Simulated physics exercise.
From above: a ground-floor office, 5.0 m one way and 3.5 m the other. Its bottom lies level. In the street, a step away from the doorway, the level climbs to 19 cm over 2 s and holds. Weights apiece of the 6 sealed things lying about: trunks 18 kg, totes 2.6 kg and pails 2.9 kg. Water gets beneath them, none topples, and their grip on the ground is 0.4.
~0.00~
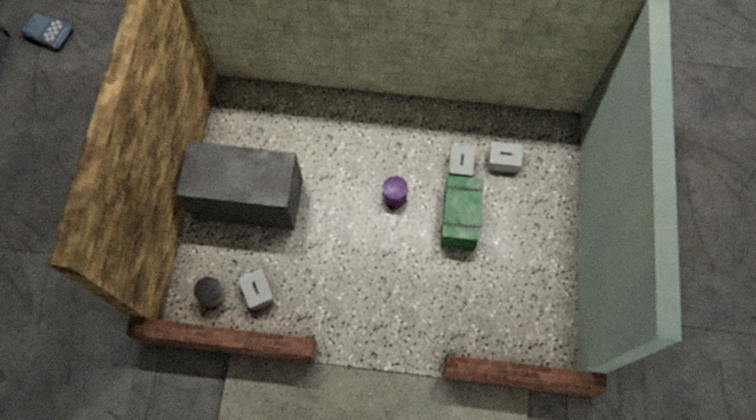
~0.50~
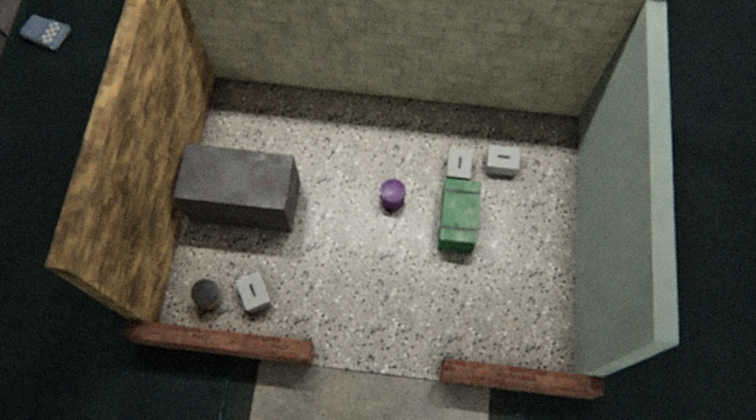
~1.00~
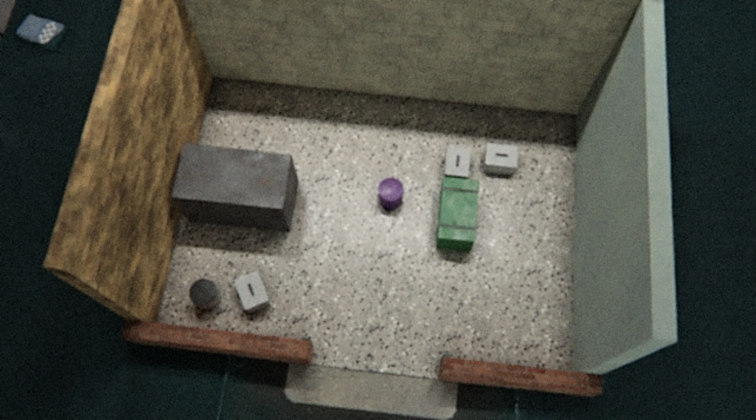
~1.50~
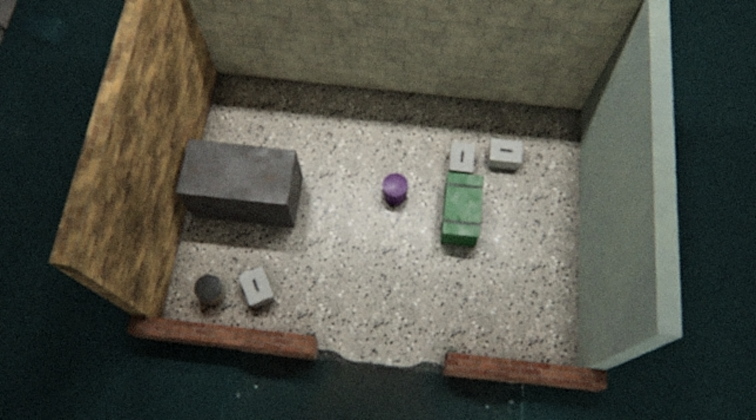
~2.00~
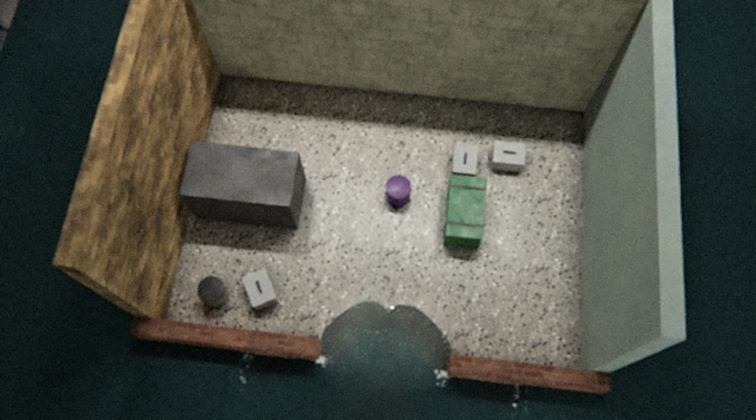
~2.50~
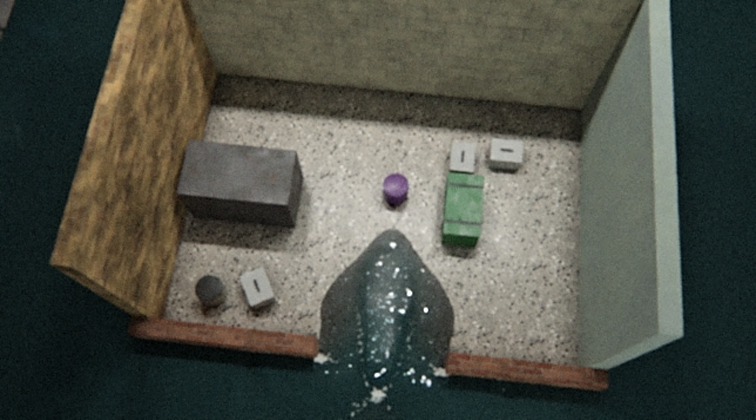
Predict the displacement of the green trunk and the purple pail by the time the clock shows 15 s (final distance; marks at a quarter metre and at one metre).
The green trunk slides a little, the purple pail ends far away.
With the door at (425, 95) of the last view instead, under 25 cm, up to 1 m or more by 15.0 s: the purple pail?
In that case the purple pail gets carried off.
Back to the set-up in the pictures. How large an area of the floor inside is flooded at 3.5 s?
Roughly 6.0 m2.
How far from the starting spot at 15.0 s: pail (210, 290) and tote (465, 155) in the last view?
In turn: 80 cm, 200 cm.
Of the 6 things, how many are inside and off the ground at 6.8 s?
I count 4.
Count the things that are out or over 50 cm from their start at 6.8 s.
I count 3.
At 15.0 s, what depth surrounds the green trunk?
Roughly 11 cm.
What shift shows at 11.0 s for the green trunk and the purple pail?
Roughly 100 and 120 cm by then.
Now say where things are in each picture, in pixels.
In the first frame, the green trunk at (463, 207) rests on the ground; the purple pail at (395, 188), on the bottom; 0.0 m2 under water; 0 of 6 have shifted.
In the second frame, the green trunk at (461, 210) rests on the ground; the purple pail at (393, 190) rests on the ground; water covers 0.0 m2; 0 of 6 have shifted.
In the third frame, the green trunk at (459, 209) rests on the ground; the purple pail at (391, 189), on the bottom; 0.0 m2 under water; 0 of 6 have shifted.
In the fourth frame, the green trunk at (464, 204), on the bottom; the purple pail at (395, 185), on the bottom; 0.0 m2 under water; 0 of 6 have shifted.
In the fifth frame, the green trunk at (467, 206), on the bottom; the purple pail at (398, 187) rests on the ground; water covers 0.6 m2; 0 of 6 have shifted.
In the sixth frame, the green trunk at (464, 204), on the bottom; the purple pail at (396, 185), on the bottom; 1.7 m2 under water; 0 of 6 have shifted.
After 3.5 s the green trunk is near (469, 198), 0.1 m from its start, aground; the purple pail is near (400, 148), 0.5 m from its start, aground; 0 afloat.
After 6.8 s the green trunk is near (518, 160), 0.9 m from its start, afloat; the purple pail is near (389, 107), 1.1 m from its start, afloat; 4 afloat.
After 11.0 s the green trunk is near (543, 202), 0.9 m from its start, afloat; the purple pail is near (373, 92), 1.3 m from its start, afloat; 6 afloat.
After 15.0 s the green trunk is near (438, 254), 0.7 m from its start, afloat; the purple pail is near (257, 76), 2.3 m from its start, afloat; 6 afloat.
